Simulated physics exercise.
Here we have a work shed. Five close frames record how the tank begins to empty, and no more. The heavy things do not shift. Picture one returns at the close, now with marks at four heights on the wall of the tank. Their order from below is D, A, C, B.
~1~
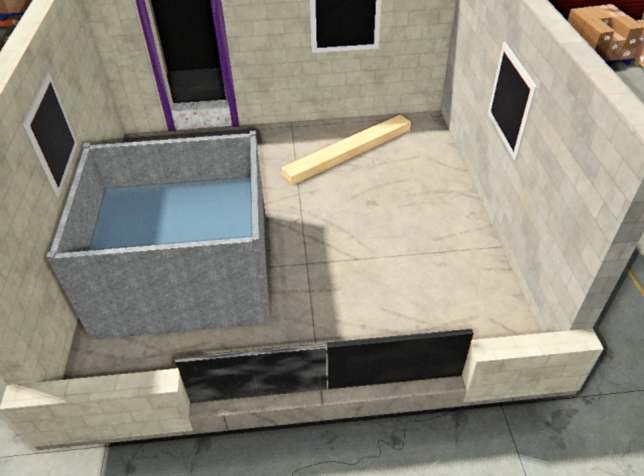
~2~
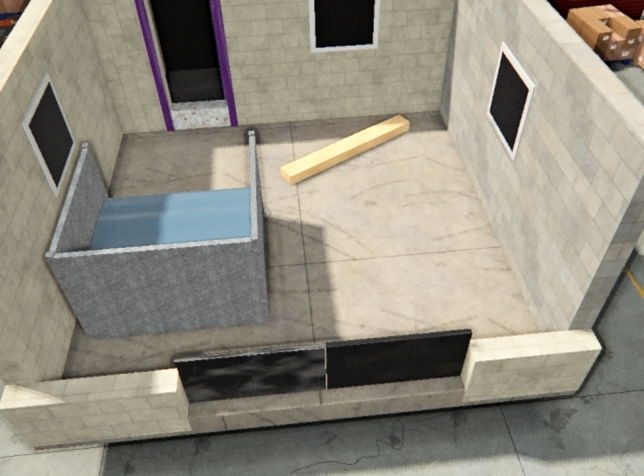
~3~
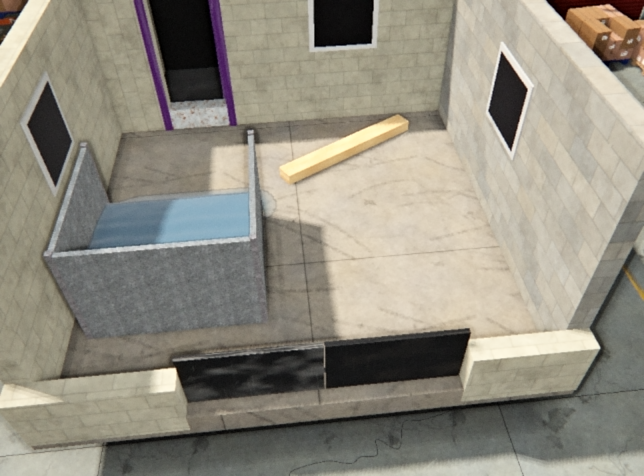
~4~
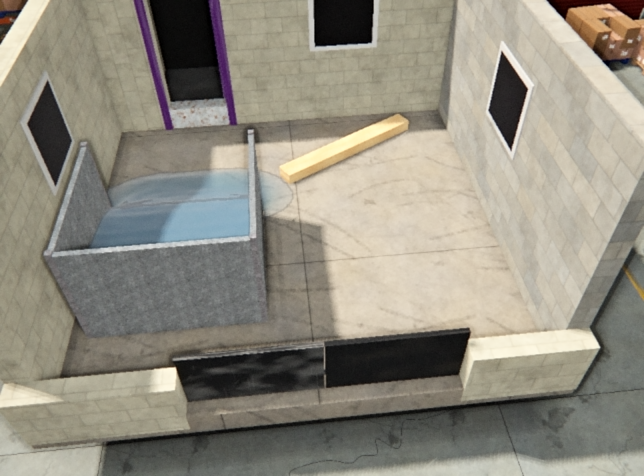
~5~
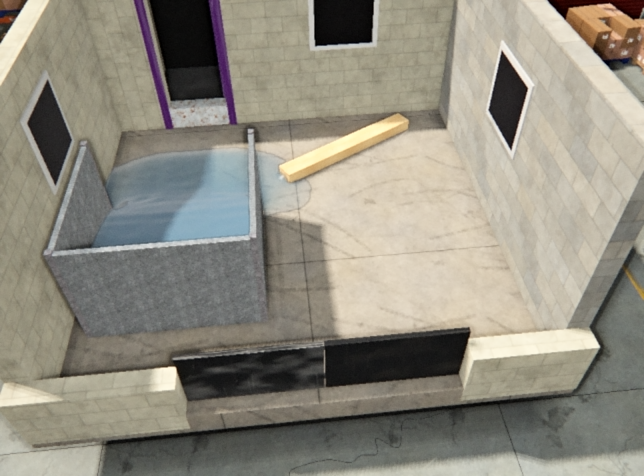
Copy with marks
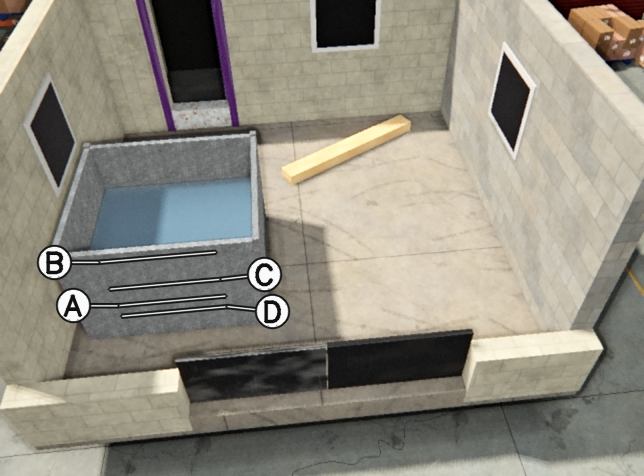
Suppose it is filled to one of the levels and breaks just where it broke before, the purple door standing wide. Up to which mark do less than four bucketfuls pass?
Choose A.
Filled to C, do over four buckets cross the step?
Yes.
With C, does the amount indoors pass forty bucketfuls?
No, it does not.
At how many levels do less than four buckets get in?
Two of them.
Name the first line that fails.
That is line C.
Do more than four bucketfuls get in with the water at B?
Yes.
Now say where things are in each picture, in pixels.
The first frame shows water in the tank at rest, its middle at (174, 227); foot of the purple doorway at (204, 128); shut gate at (326, 351).
In the second frame, water covers 3 % of the ground, its front hidden from here.
In the third frame, water covers 6 % of the ground, its front hidden from here.
In the fourth frame, water covers 11 % of the ground, its front hidden from here.
The fifth frame shows front seen at (280, 162), 17 % of the ground wet.
On the marked copy, A at (171, 300); B at (157, 257); C at (166, 284); D at (175, 311); from the bottom up D, A, C, B.
With A, a splash gets over, under a bucket.
With B, dozens of bucketfuls pour in.
With C, about 13 bucketfuls get in.
With D, nothing gets over.
